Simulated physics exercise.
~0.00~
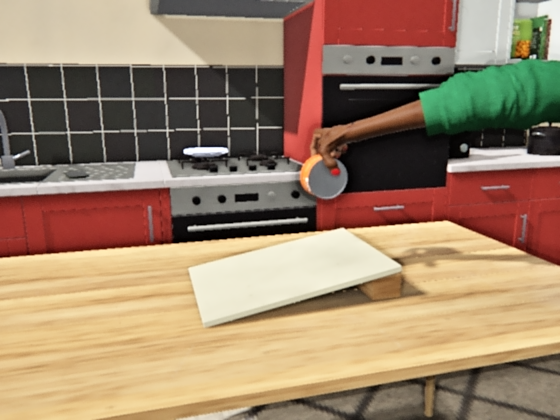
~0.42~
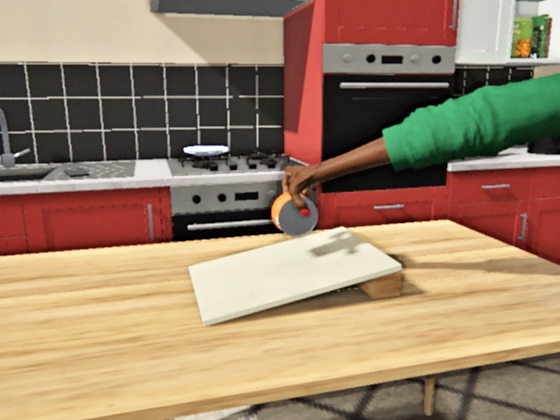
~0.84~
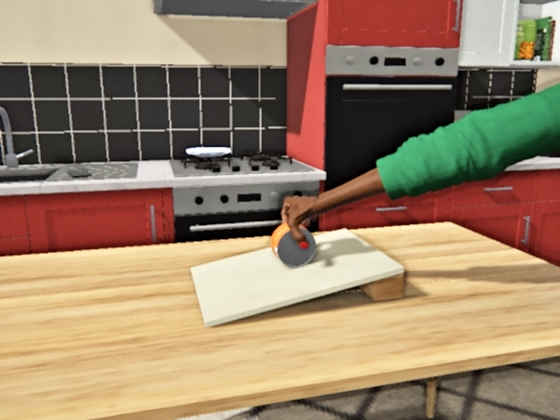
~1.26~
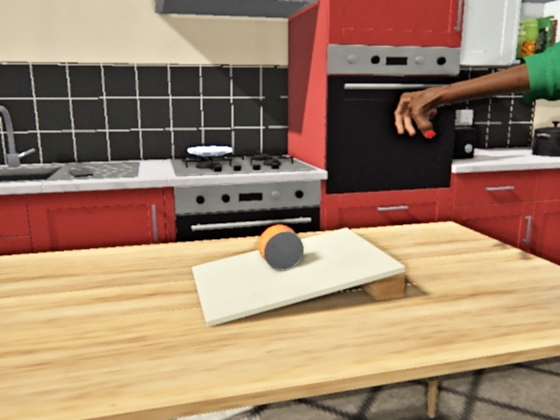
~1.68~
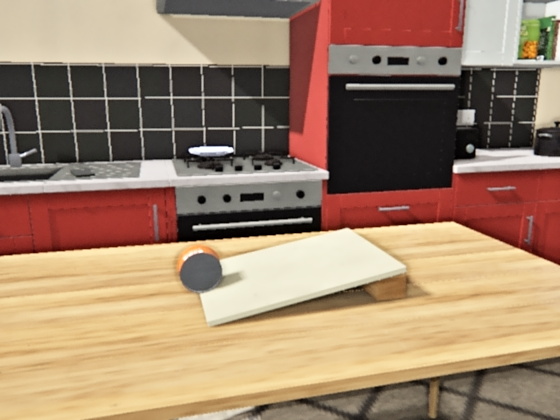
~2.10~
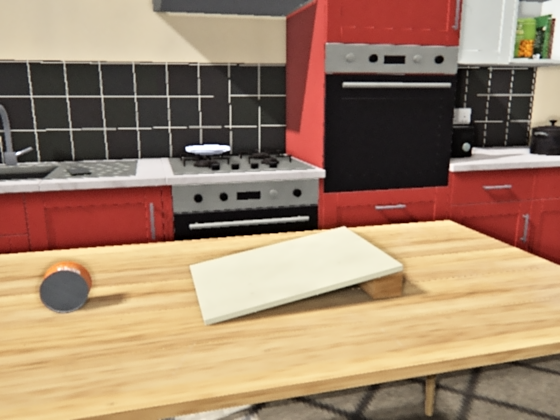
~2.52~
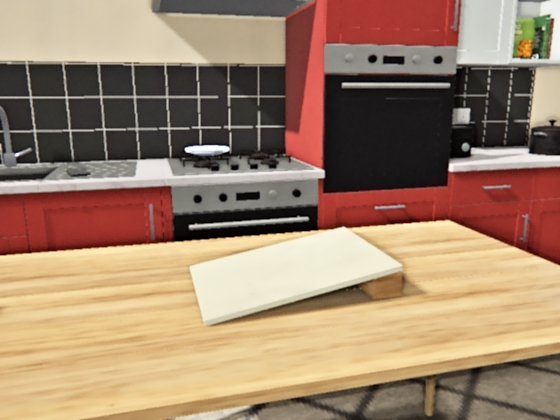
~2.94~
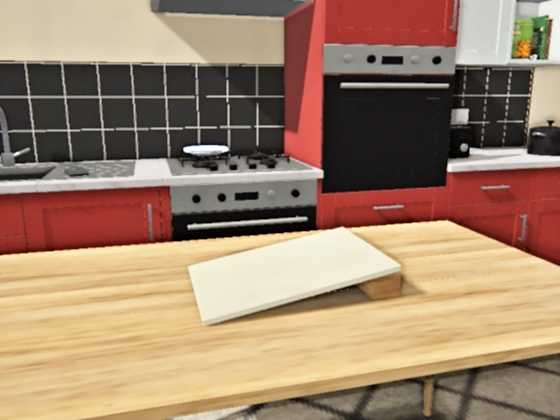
Orange tub rolling left down a sloping white board after a hand sets it there and lets go, then leaving view.
